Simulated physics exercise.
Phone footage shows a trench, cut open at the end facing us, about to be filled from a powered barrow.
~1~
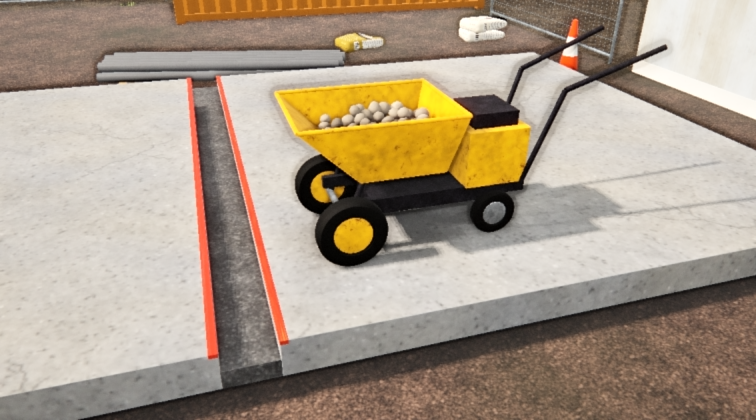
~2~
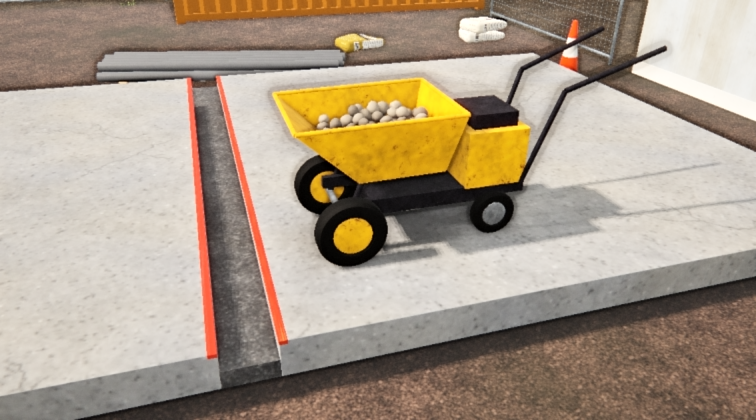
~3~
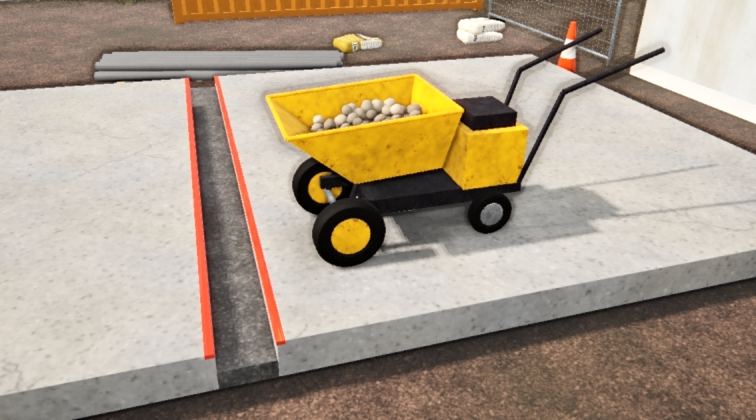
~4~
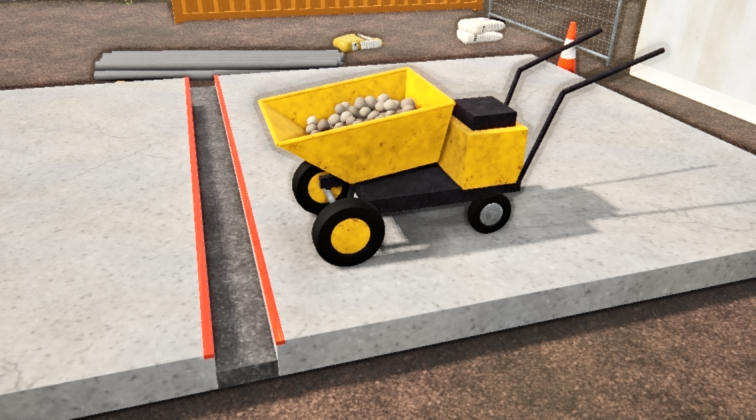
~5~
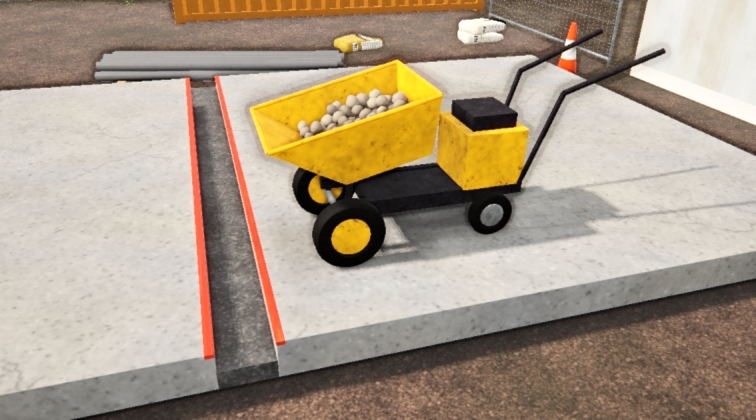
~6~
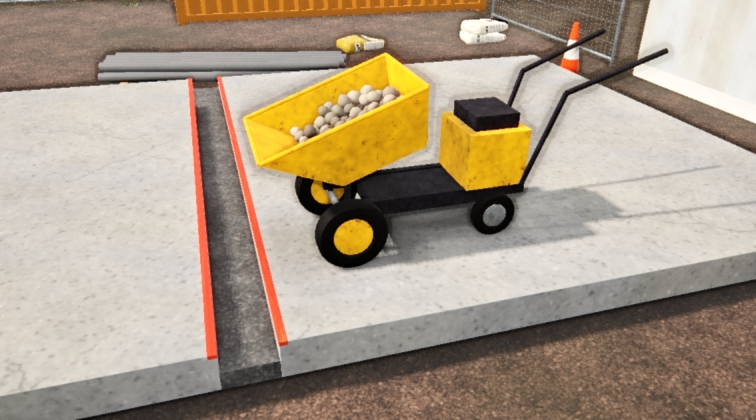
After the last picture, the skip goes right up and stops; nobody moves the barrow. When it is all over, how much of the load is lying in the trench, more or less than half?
By then the trench holds less than half of it.
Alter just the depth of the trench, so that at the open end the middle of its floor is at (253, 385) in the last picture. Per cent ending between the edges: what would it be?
40 per cent, roughly.
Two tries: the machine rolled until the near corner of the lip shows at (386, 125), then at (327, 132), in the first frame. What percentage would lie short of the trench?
You'd see close to 40 per cent the first time and close to 0 per cent the next.
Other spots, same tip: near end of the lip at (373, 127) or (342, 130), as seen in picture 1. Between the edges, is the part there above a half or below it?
For the first try, past the halfway mark; for the second, past the halfway mark.
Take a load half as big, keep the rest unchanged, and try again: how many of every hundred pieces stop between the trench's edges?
Something near 40 percent of it.
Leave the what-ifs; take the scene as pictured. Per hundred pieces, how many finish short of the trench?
Result: Close to 0 %.
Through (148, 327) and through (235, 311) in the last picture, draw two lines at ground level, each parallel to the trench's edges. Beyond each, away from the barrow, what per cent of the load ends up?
30 % and 80 %, in that order.
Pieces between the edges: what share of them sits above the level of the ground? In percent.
About 20 per cent.
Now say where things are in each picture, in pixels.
Lip of the skip at (298, 135), level; top of the load at (388, 124), river pebbles; first edge of the trench at (275, 303); far edge at (209, 315), the trench under half as wide as the skip, and shallow for its width, in the first picture.
Lip of the skip at (295, 136), tipped barely; top of the load at (387, 123), in the second picture.
Lip of the skip at (288, 140), tipped barely; top of the load at (397, 121), in the third picture.
Lip of the skip at (279, 145), tipped a little; top of the load at (390, 116), in the fourth picture.
Lip of the skip at (268, 154), tipped a little; top of the load at (382, 113), in the fifth picture.
Lip of the skip at (260, 165), tipped clearly; top of the load at (386, 106); first edge of the trench at (274, 304); far edge at (209, 315), in the sixth picture.
Soon after the last picture, skip tipped steeply; all in the skip.
A little later, skip tipped steeply; about two thirds in the skip; a small part in or heaped over the trench; about a quarter beyond it; a stray few falling.
Later still, skip tipped right over; a small part in the skip; about a quarter in or heaped over the trench; about two thirds beyond it.
By the end, skip tipped right over; a stray few in the skip; about a third in or heaped over the trench; about two thirds beyond it.
